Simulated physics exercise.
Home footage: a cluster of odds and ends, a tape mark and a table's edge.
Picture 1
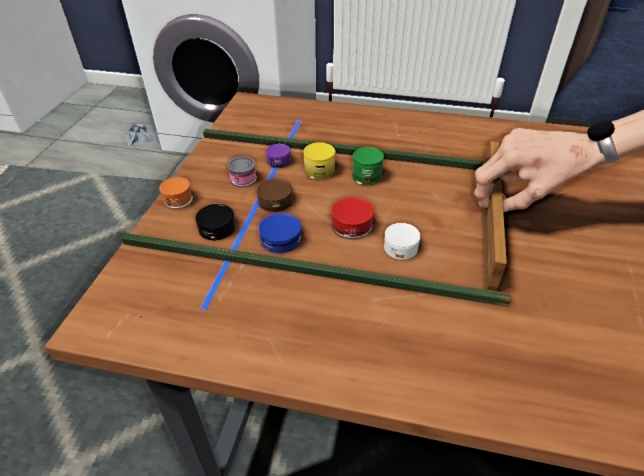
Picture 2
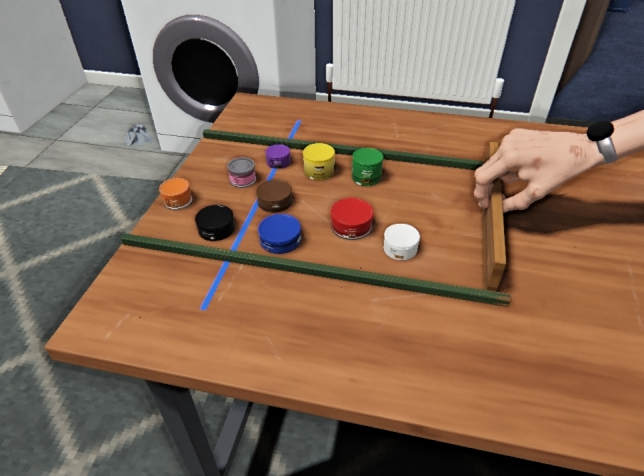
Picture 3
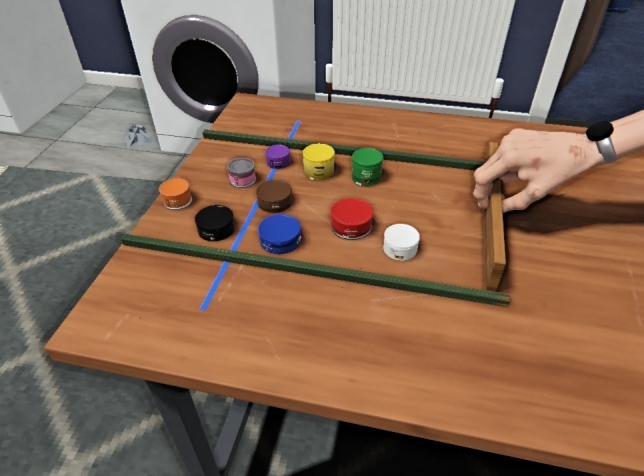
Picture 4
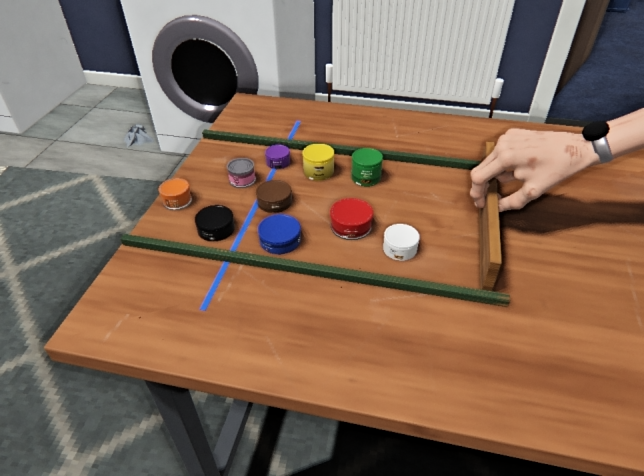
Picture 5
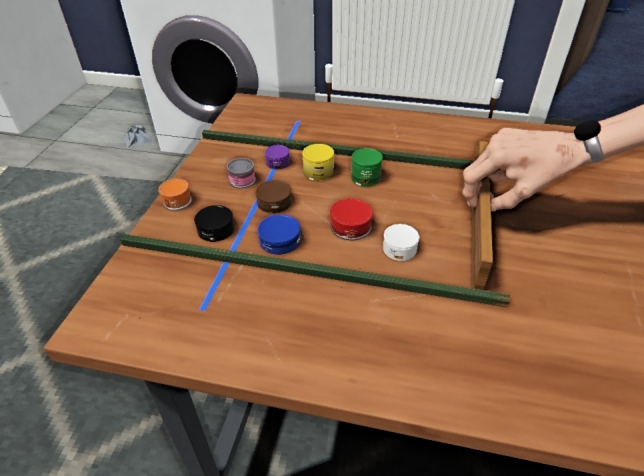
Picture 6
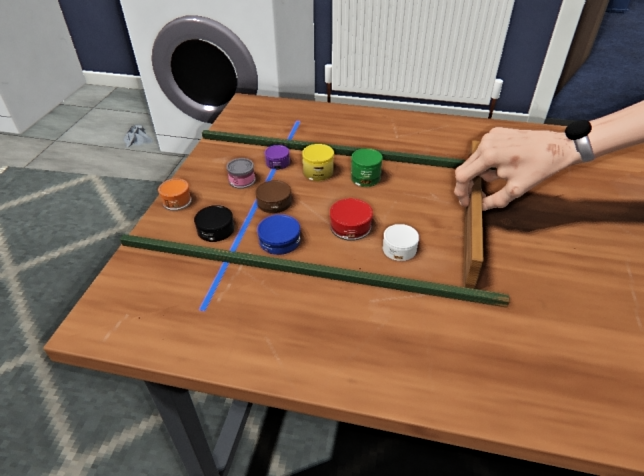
A hand wearing a dark watch grips a wooden board at the right of a brown table, seen from above at an angle, with a washing machine and white radiator behind. Nine small colourful tubs sit between two green strips, around a blue tape line, orange furthest left. The board rests at first, then slides slightly left with the hand, while tubs and camera stay practically still.
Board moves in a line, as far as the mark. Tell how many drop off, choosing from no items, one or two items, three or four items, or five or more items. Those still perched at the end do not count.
No items drop off.
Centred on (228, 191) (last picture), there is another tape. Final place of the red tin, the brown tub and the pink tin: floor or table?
In short: Red tin safe, brown tub safe, pink tin safe.
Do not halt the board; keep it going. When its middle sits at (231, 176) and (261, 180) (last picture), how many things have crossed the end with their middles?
It would be 2 and 0.
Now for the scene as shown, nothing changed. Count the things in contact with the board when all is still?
3 of them.
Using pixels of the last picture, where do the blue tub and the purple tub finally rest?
In the last picture the blue tub sits around (188, 226) and the purple tub around (221, 143).
Soon after, none off yet; orange pot at rest near (175, 194); pink tin at rest near (241, 173); black tub at rest near (215, 223).
Then, none off yet; orange pot at rest near (175, 194); pink tin moving near (239, 172); black tub moved about its own width near (192, 220).
At rest, the number that fall off is zero.
